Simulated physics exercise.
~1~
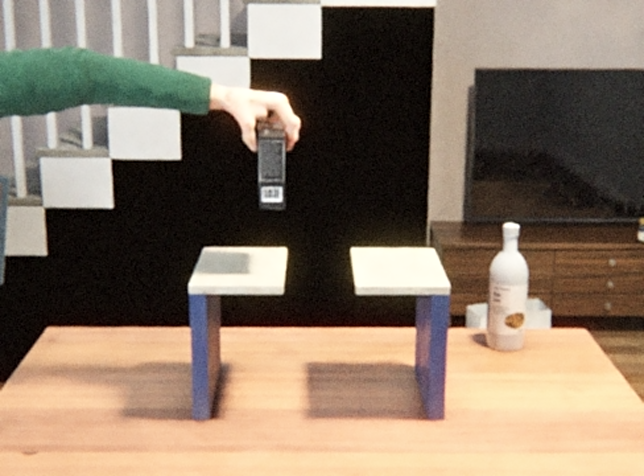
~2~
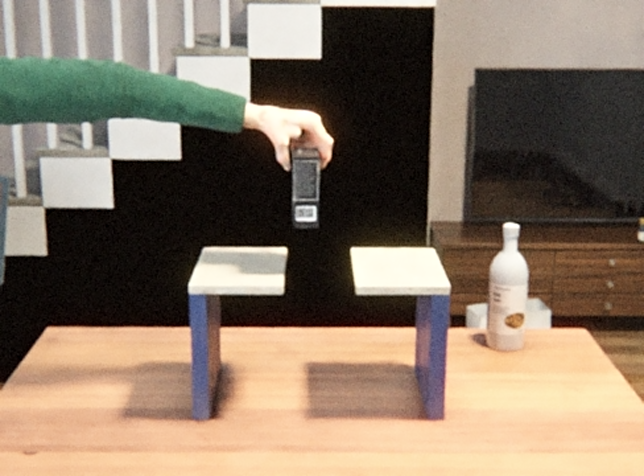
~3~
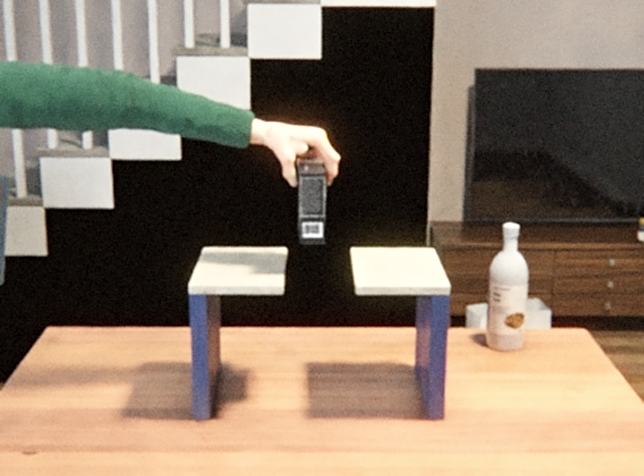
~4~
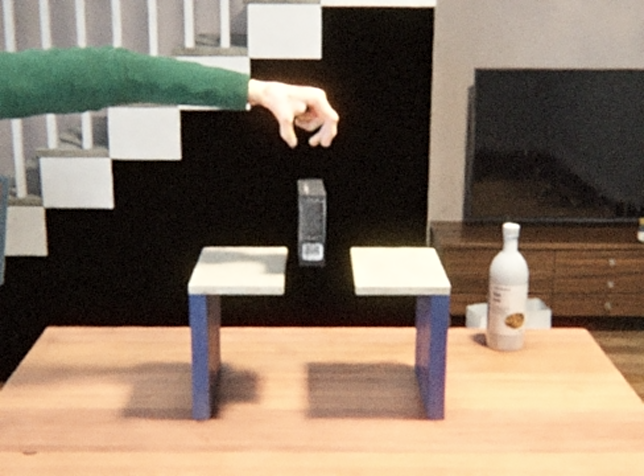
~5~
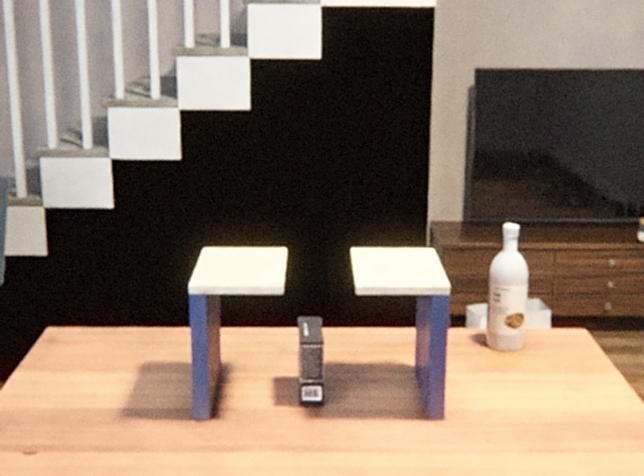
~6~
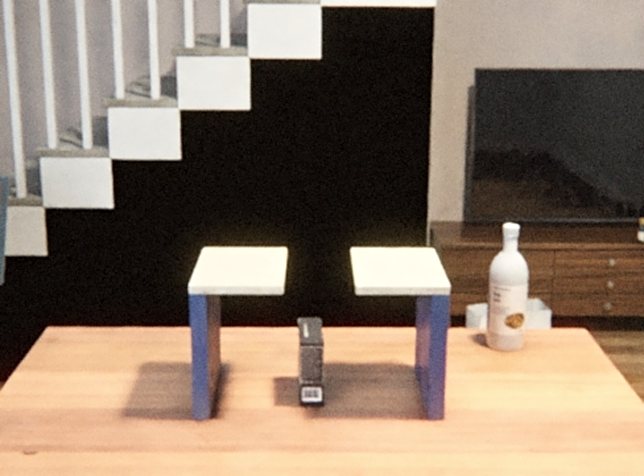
A black packet hangs upright from the fingers of a hand in a green sleeve, reaching in from the left above a wooden table, seen from the front by a still camera. Below stand two blue supports with pale flat tops, a gap between them, and a white bottle stands at the right, before a staircase and a dark screen. The hand carries the packet right and lowers it over the gap, then lets go. The packet drops between the pale tops as the hand withdraws. It ends upright on the table between the supports, the bottle unmoved.
